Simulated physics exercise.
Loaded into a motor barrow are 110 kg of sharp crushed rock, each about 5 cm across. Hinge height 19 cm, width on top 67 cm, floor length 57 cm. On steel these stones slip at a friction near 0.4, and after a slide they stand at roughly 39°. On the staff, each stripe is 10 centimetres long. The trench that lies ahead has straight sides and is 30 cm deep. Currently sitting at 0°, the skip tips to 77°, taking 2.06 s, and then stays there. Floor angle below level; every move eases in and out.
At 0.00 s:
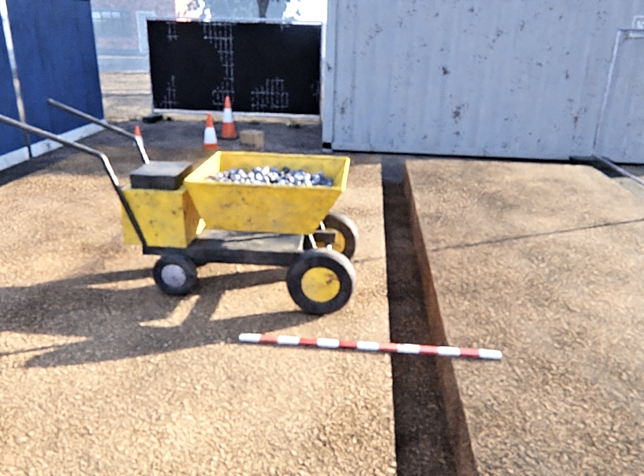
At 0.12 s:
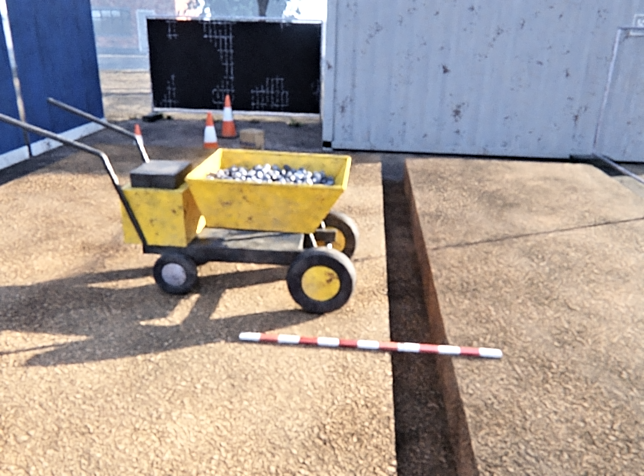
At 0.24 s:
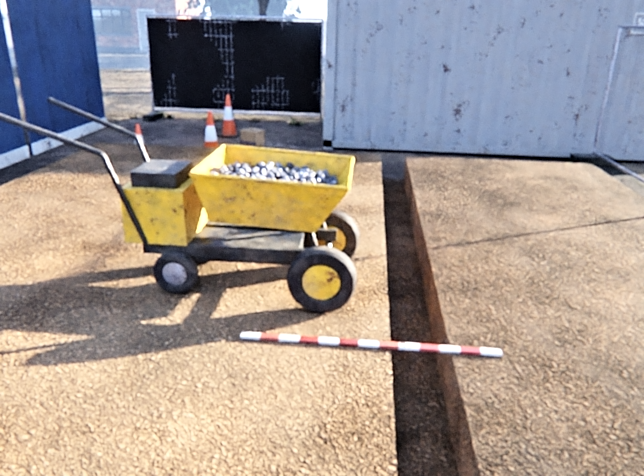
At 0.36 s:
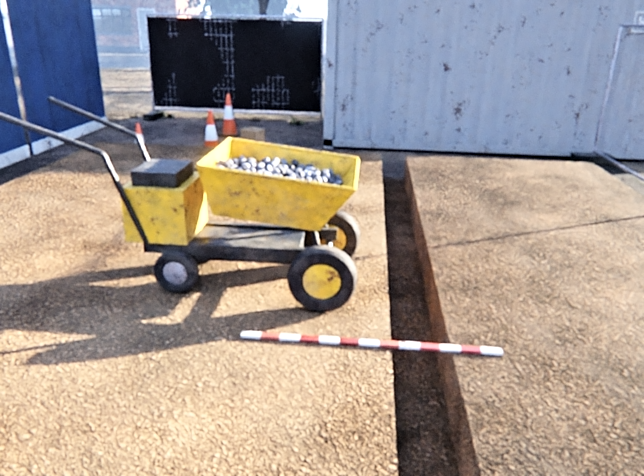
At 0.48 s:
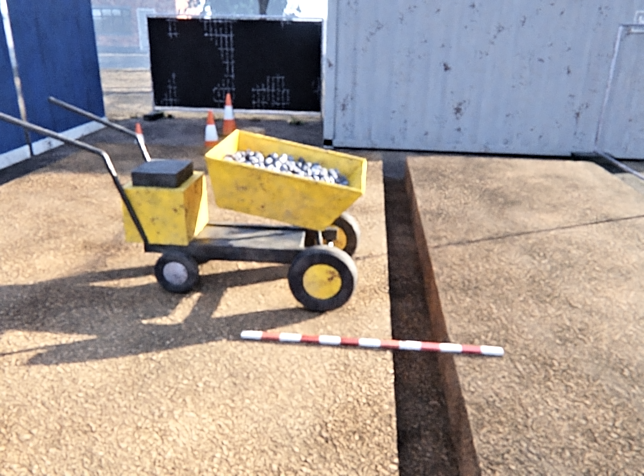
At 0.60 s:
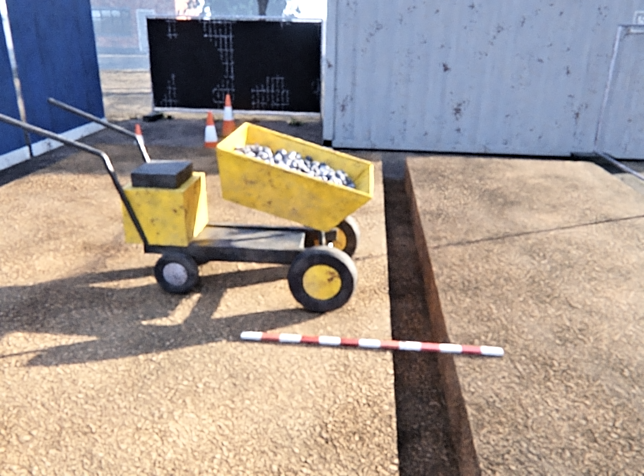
The yellow skip of a small motor barrow, heaped with grey and white stones, starts level, then tilts gradually forward to the right, its rear edge rising clear of the frame. Seen from slightly above and to the side, the four-wheeled barrow stands still on sunlit, gritty brown ground beside a straight-sided trench, a red-and-white staff reaching across it. Behind are orange cones, a black panel, a blue wall at left and a pale grey one, the view staying practically steady.
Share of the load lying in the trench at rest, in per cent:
56 per cent.
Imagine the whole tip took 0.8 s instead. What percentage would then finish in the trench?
In that case, around 40%.
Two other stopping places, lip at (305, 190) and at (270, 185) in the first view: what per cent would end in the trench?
The first start gives about 90 per cent, the second about 60.
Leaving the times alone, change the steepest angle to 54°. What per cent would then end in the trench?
It would be close to 0 percent.
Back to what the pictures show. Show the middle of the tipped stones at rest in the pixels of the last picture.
Somewhere near pixel (426, 316).
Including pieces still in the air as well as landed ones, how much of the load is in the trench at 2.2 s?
Close to 10 per cent at that time.
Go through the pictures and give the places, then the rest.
In the first picture, the skip is at 0°, its lip at (343, 190); the top of the load is at (253, 175).
The second picture shows lip at (344, 189), floor tilted 1°, highest stones at (250, 172); the stones move at 0.1 m/s on average.
In the third picture, the skip is at 3°, its lip at (349, 189); the top of the load is at (253, 169); the stones move at 0.2 m/s on average.
In the fourth picture, the skip is at 6°, its lip at (355, 190); the top of the load is at (243, 163); the stones move at 0.3 m/s on average.
In the fifth picture, the skip is at 11°, its lip at (363, 193); the top of the load is at (248, 156); the stones move at 0.4 m/s on average.
The sixth picture shows lip at (371, 198), floor tilted 16°, highest stones at (256, 151); the stones move at 0.4 m/s on average.
After 1.5 s the floor is at 65°; 100 % in the skip; the foremost stones are at (421, 243).
After 2.2 s the floor is at 77°; 67 % in the skip, 12 % in the trench, 21 % past the trench; the foremost stones are at (504, 287).
After 2.5 s the floor is at 77°; 40 % in the skip, 25 % in the trench, 35 % past the trench; the foremost stones are at (527, 286).
After 4.5 s the floor is at 77°; 12 % in the skip, 56 % in the trench, 32 % past the trench; the foremost stones are at (531, 286).
